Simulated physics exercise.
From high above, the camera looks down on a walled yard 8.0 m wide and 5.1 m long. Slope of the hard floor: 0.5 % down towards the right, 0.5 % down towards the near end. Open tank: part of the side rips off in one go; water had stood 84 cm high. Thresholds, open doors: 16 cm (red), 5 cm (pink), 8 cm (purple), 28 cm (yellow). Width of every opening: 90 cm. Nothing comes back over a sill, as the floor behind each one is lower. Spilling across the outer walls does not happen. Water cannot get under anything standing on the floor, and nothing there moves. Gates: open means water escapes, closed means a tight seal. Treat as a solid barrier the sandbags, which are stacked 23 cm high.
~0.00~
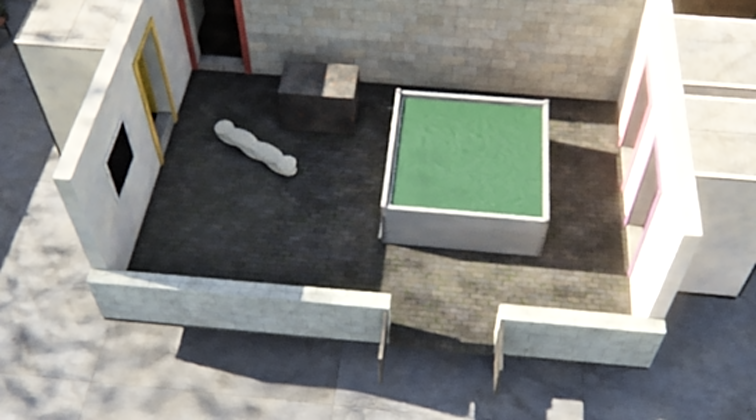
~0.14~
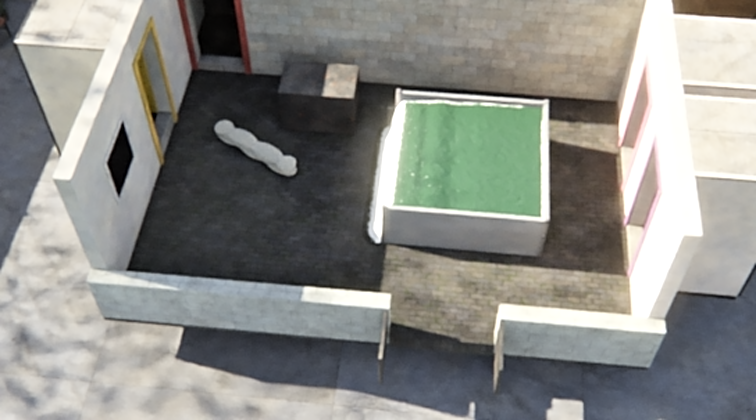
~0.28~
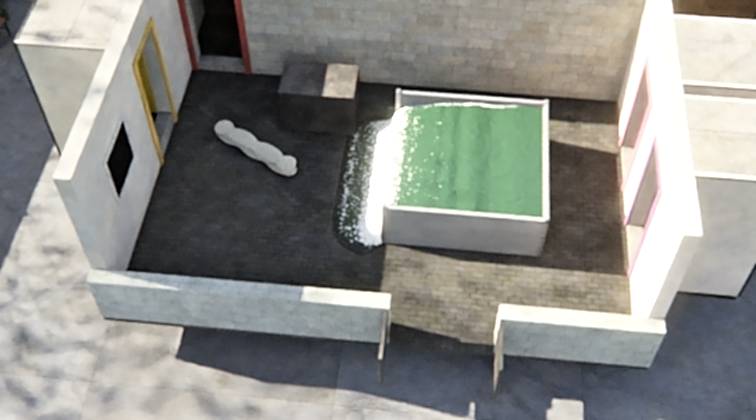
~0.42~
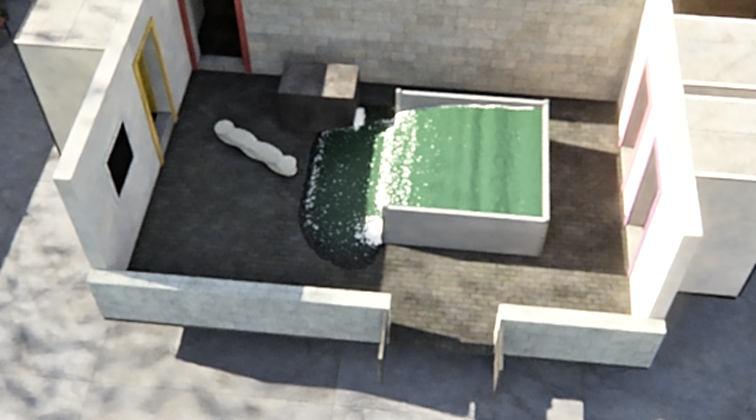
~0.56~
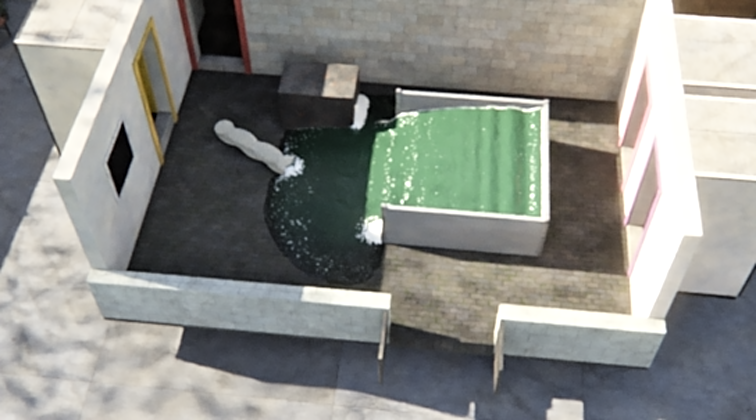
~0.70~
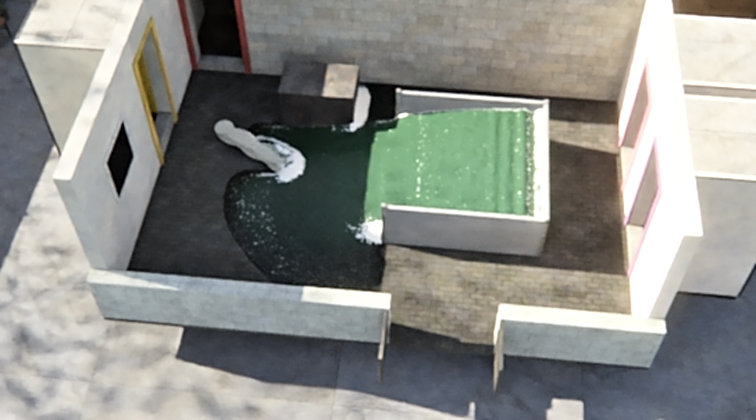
Green water pours from the left side of an open tank in a walled yard, foaming white at first, then spreads leftward across the dark paved floor in a widening pool and washes around one end of the pale sandbags.
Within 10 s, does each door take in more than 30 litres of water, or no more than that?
The red door lets the inflow top the limit. The pink door lets the inflow top the limit. The purple door lets the inflow top the limit. The yellow door holds the inflow within the limit.
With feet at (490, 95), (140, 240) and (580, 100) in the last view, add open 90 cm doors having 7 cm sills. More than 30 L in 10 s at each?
The first one doesn't reach it, the second one exceeds it, and the third one exceeds it.
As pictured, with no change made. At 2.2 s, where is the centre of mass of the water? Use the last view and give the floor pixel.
At roughly (326, 182).
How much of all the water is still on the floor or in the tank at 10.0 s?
Near 86 in a hundred is still there.
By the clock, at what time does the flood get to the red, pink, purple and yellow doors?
Doors: Red 1.4 s / pink 3.4 s / purple 5.0 s / yellow 1.4 s.
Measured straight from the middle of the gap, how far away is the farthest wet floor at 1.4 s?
That works out near 4.6 m.
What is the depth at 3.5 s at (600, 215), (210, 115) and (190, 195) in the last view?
Around 0 cm, 26 cm and 29 cm.
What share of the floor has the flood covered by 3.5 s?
Near 70 per cent is wet.
After 1.4 s water covers 50 % of the floor and is deepest (50 cm) near (297, 168); red door not reached, pink door not reached, purple door not reached, yellow door 6 cm at the sill, 0 L in.
After 2.2 s water covers 60 % of the floor and is deepest (58 cm) near (119, 296); red door 39 cm at the sill, 49 L in, pink door not reached, purple door not reached, yellow door 27 cm at the sill, 0 L in.
After 3.5 s water covers 70 % of the floor and is deepest (36 cm) near (242, 102); red door 34 cm at the sill, 238 L in, pink door 4 cm at the sill, 0 L in, purple door not reached, yellow door 24 cm at the sill, 0 L in.
After 6.0 s water covers 95 % of the floor and is deepest (22 cm) near (279, 311); red door 18 cm at the sill, 314 L in, pink door 6 cm at the sill, 4 L in, purple door 4 cm at the sill, 0 L in, yellow door 17 cm at the sill, 2 L in.
After 10.0 s water covers 95 % of the floor and is deepest (24 cm) near (634, 344); red door 8 cm at the sill, 317 L in, pink door 10 cm at the sill, 62 L in, purple door 16 cm at the sill, 80 L in, yellow door 11 cm at the sill, 2 L in.
